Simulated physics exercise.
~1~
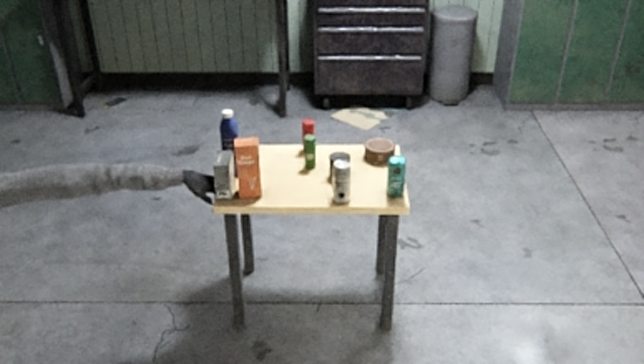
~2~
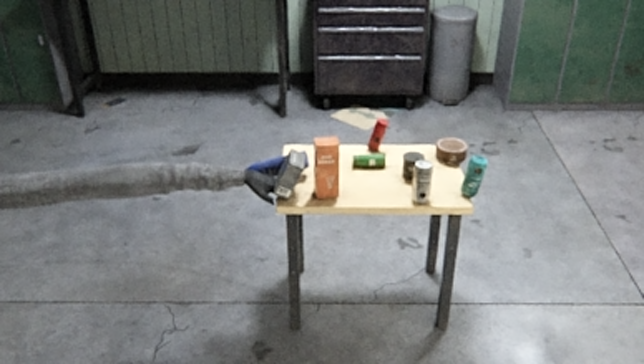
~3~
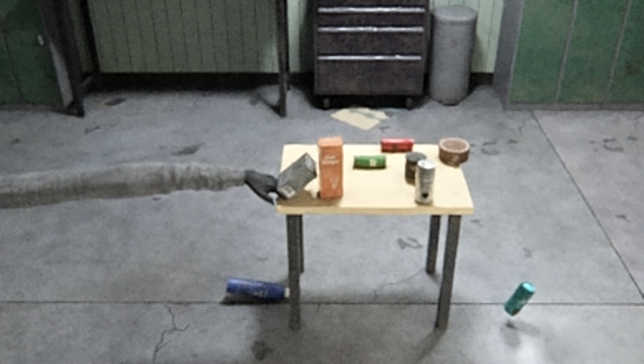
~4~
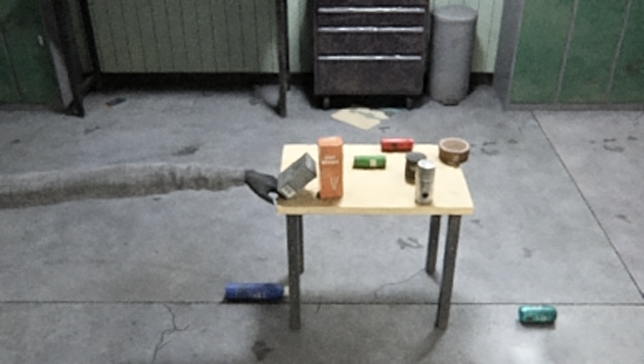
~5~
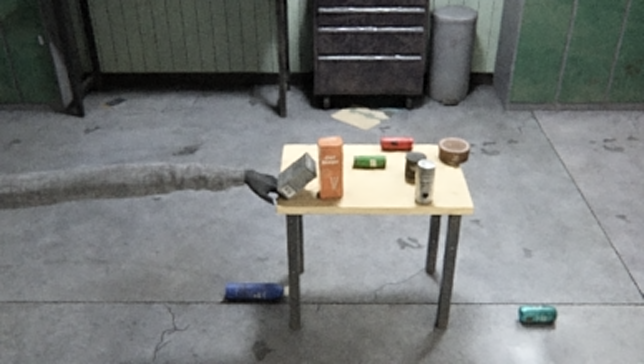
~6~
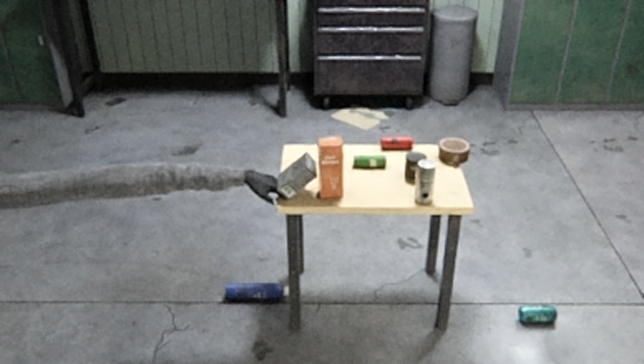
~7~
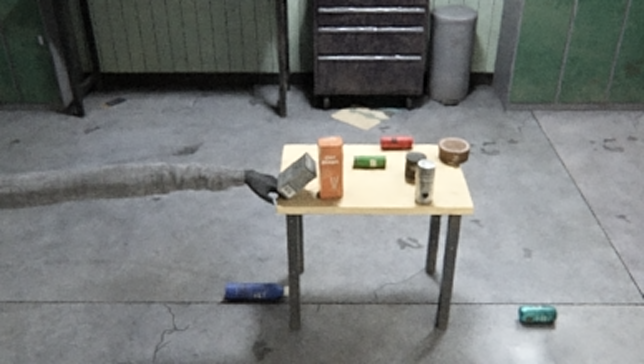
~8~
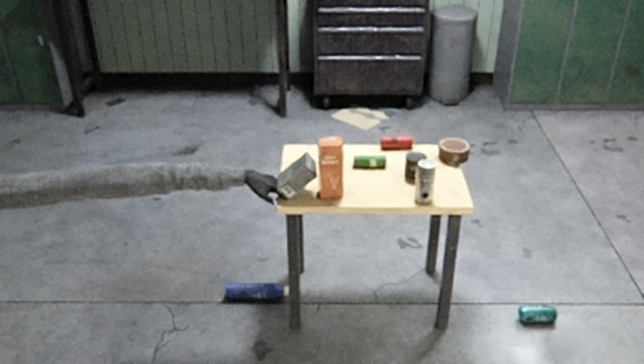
Gloved arm jerking a light work table rightward, toppling several items, with blue bottle and turquoise can ending on the floor.
